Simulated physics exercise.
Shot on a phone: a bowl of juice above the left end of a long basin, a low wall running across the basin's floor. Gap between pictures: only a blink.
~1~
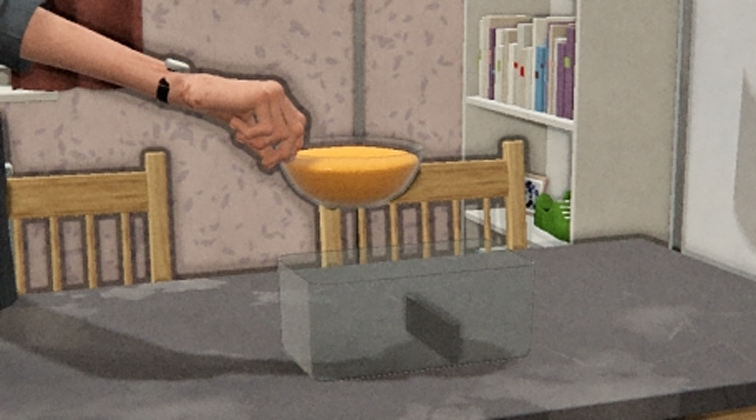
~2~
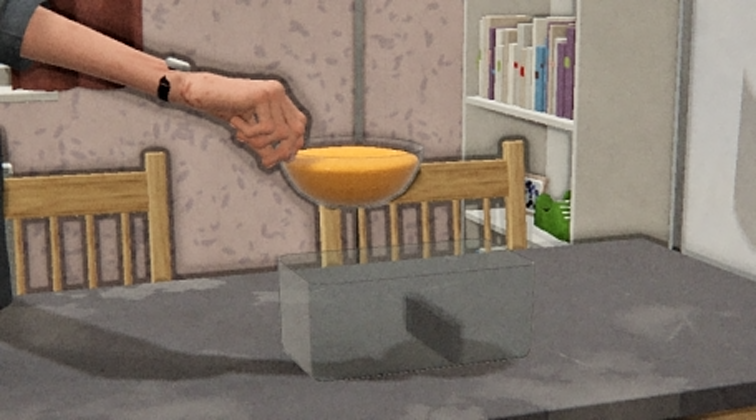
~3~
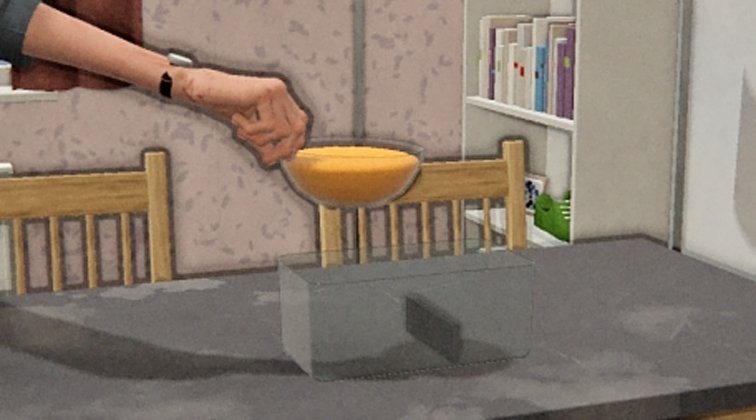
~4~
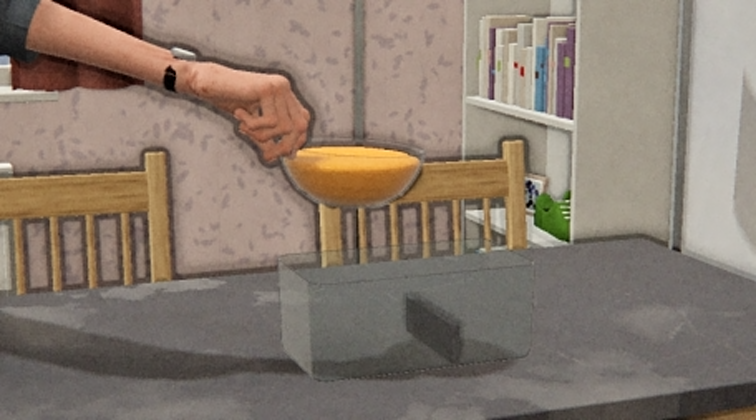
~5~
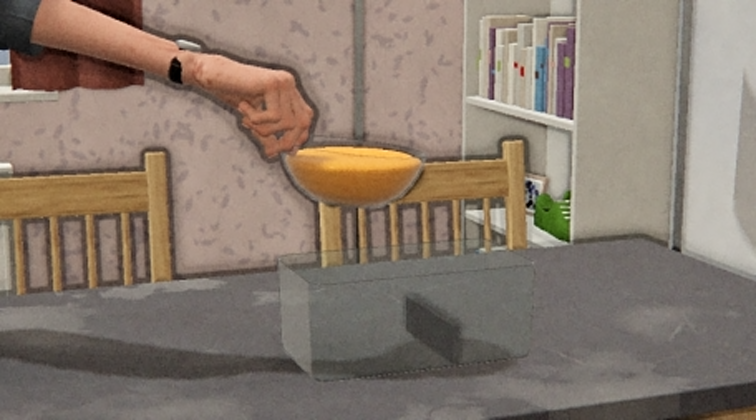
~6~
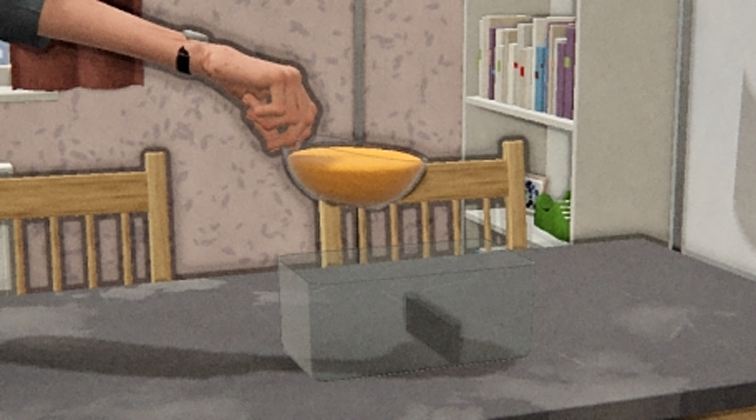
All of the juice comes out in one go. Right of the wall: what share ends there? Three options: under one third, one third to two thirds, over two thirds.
Answer: Over two thirds.
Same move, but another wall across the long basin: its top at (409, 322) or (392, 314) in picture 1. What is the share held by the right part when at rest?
About 85 % and 95 %.
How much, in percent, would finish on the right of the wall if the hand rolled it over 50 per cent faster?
About 65 per cent.
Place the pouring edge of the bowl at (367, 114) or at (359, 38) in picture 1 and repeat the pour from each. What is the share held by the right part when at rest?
It works out to around 25 % and then around 40 %.
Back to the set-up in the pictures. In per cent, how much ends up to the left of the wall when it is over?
About 20 per cent.
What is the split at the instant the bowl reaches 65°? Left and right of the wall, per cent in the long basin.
On the left 0 per cent, on the right 35 per cent.
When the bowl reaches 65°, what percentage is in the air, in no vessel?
Share: Approx. 30 %.
A moment on, the tilt is 65° and 32 per cent is still to pour, 1 is left of the wall and 36 right of it.
Next, the tilt is 102° and 0 per cent is still to pour, 20 is left of the wall and 79 right of it.
Then the tilt is 112° and 0 per cent is still to pour, 22 is left of the wall and 78 right of it.
Later the tilt is 112° and 0 per cent is still to pour, 22 is left of the wall and 78 right of it.
Finally, 22 per cent lies left of the wall, 78 right of it and 0 outside.
